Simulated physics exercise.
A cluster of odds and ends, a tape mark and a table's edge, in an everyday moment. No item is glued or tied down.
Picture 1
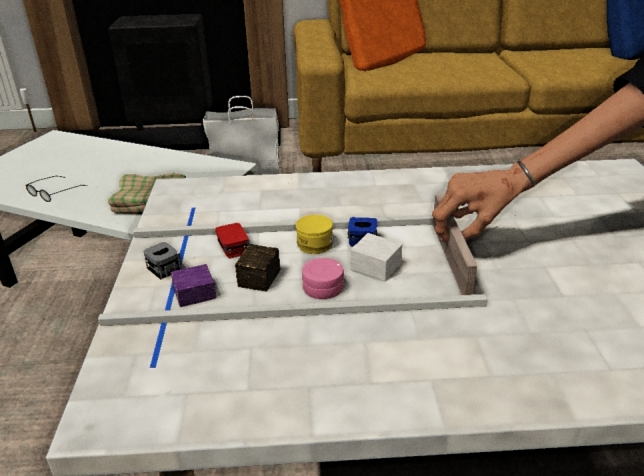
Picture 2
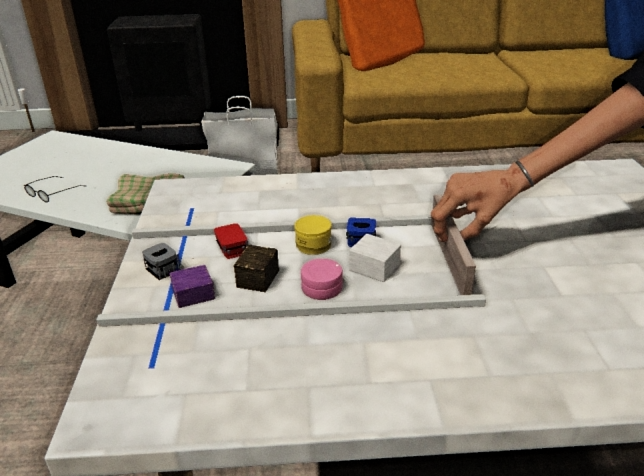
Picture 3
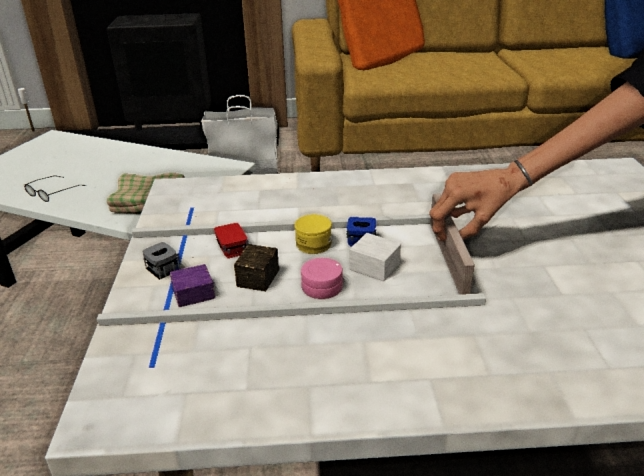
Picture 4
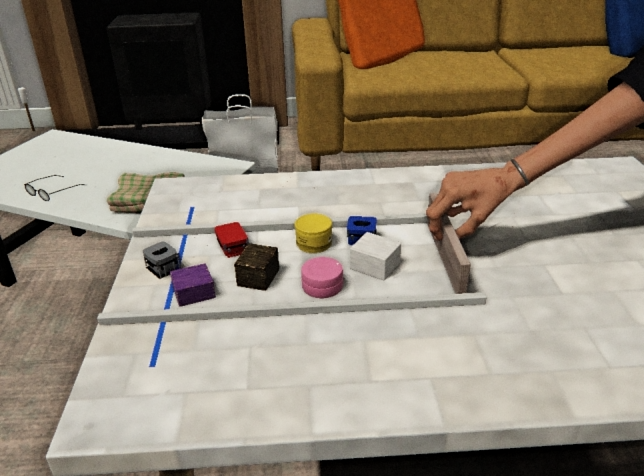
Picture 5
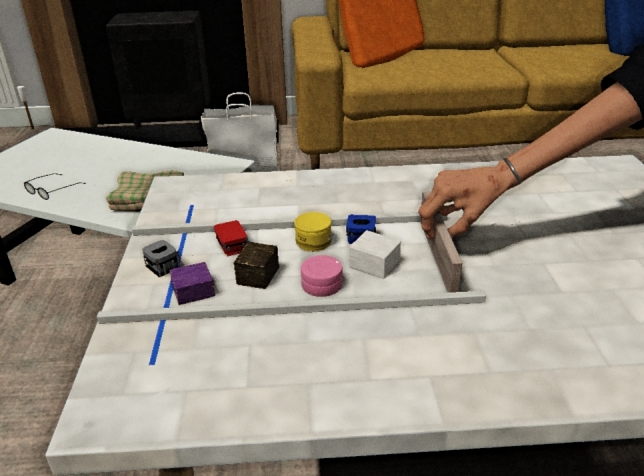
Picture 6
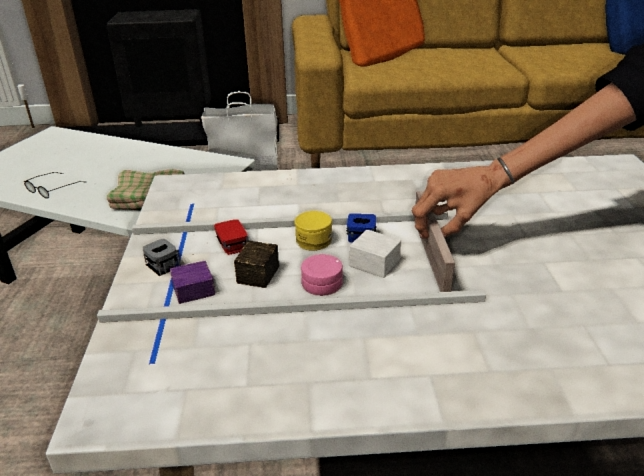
On a pale tabletop in a living room, small colourful blocks and round lids sit between two low rails, near a blue tape line at the left. A hand at the right grips an upright board and slides it a short way left, while the objects stay practically still.
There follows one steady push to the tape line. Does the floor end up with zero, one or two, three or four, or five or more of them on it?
Off the edge will go three or four.
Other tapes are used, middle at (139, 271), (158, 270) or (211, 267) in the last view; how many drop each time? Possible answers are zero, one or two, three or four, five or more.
More than four; at least five; zero.
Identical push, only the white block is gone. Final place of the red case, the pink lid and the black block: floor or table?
Outcome - red case falling, pink lid staying, black block staying.
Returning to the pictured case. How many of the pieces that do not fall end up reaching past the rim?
It totals 2.
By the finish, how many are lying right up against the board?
The figure is 3.
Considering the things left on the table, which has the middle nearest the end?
It's the black block that ends nearest.
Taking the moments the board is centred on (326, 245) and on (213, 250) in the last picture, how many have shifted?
I get 4 at the one place and 8 at the other.
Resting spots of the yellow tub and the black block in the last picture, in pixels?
The yellow tub settles near (134, 239); as for the black block, near (114, 274).
Soon after, none off yet; grey case at rest near (161, 257); purple block at rest near (193, 282); red case at rest near (231, 237).
Then, none off yet; grey case at rest near (161, 257); purple block moved about its own width near (168, 282); red case moved about its own width near (187, 239).
By the end, the number that fall off is three or four; fallen, red case, purple block and grey case.
